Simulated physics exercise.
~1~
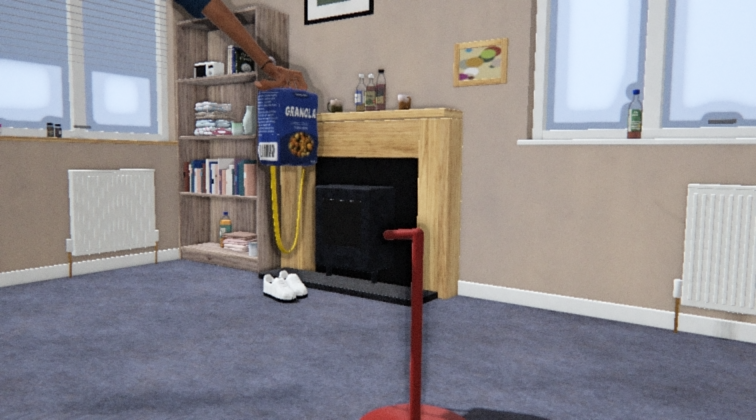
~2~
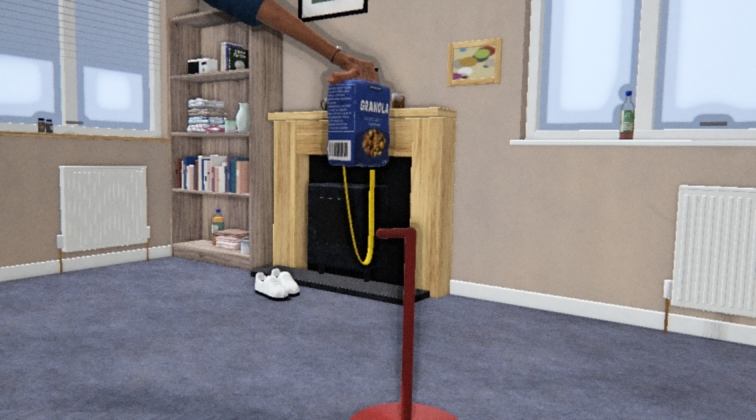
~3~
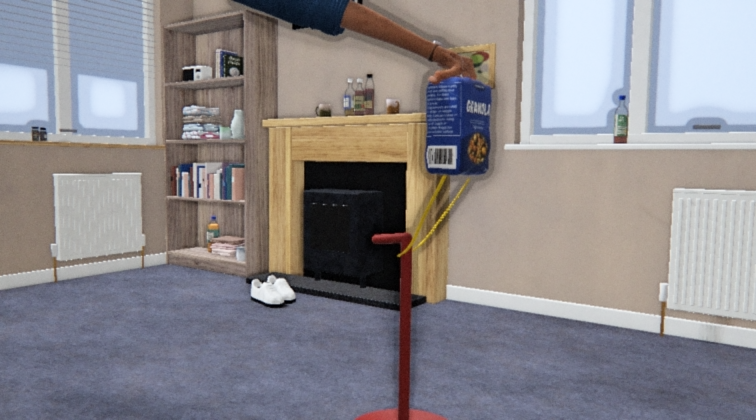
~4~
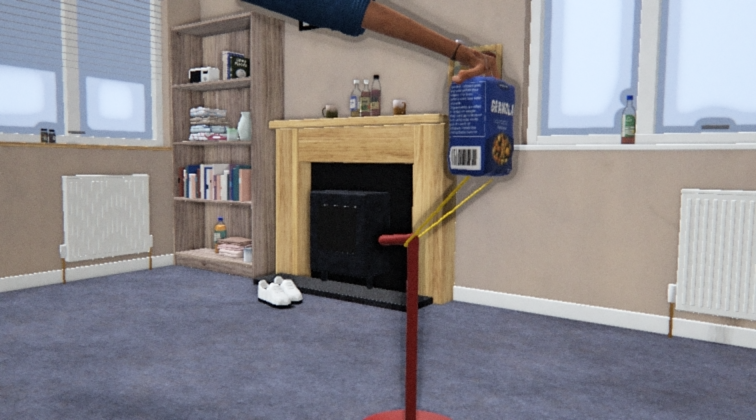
A hand carried a blue granola packet with a yellow loop hanging beneath it to the right, past a fireplace and over a short red post, until the loop snagged on the post's bar and pulled tight, stopping the packet just beyond it.
